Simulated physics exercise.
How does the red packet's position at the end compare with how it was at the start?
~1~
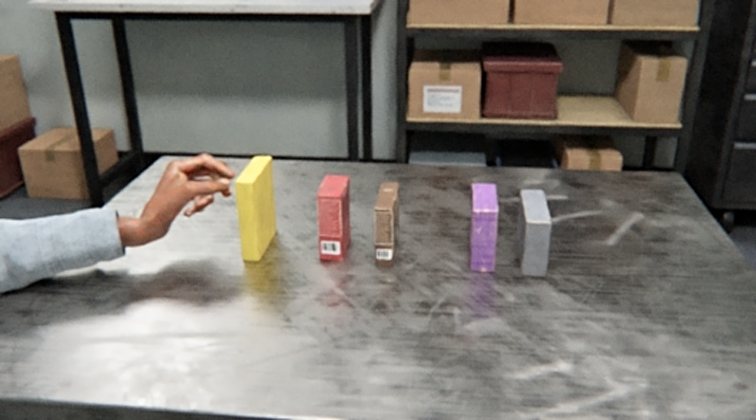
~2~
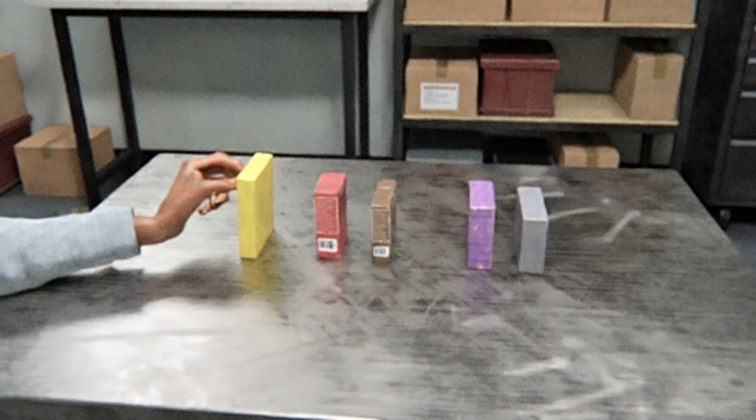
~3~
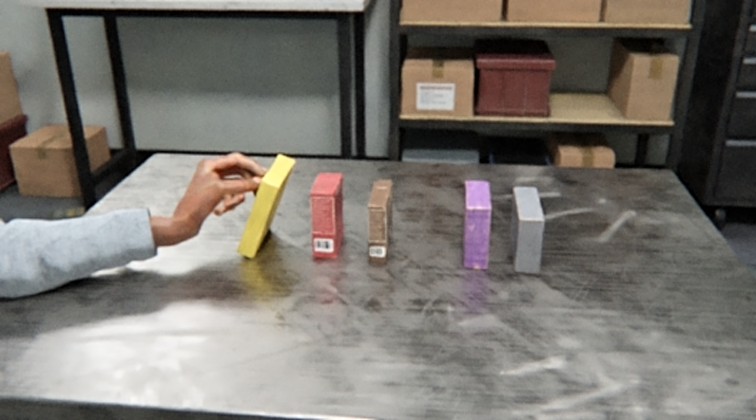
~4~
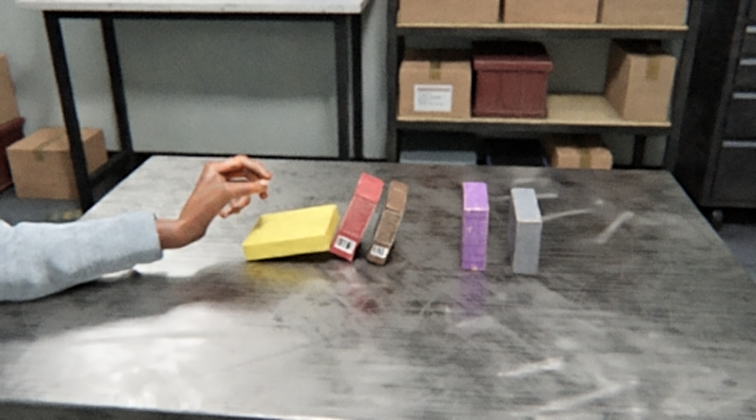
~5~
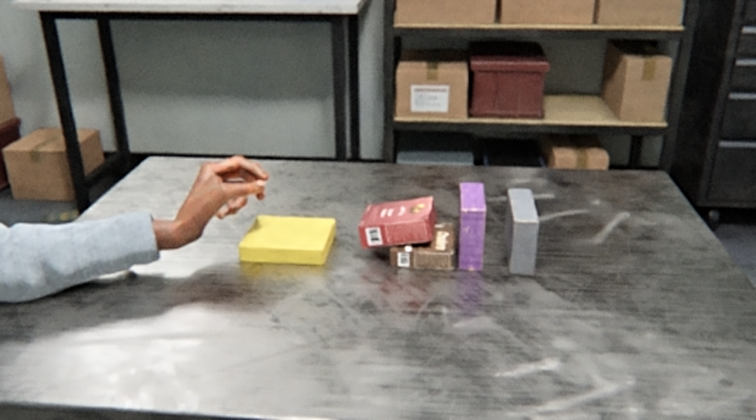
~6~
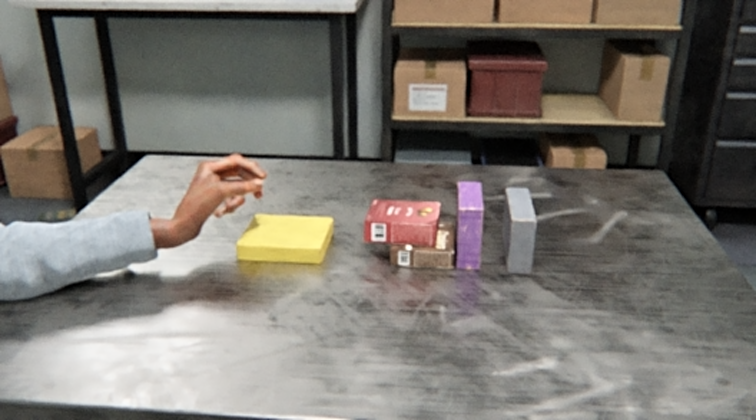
At the start the red packet stands upright on the table. By the end it has fallen over to the right and lies on its side, resting on the brown packet.
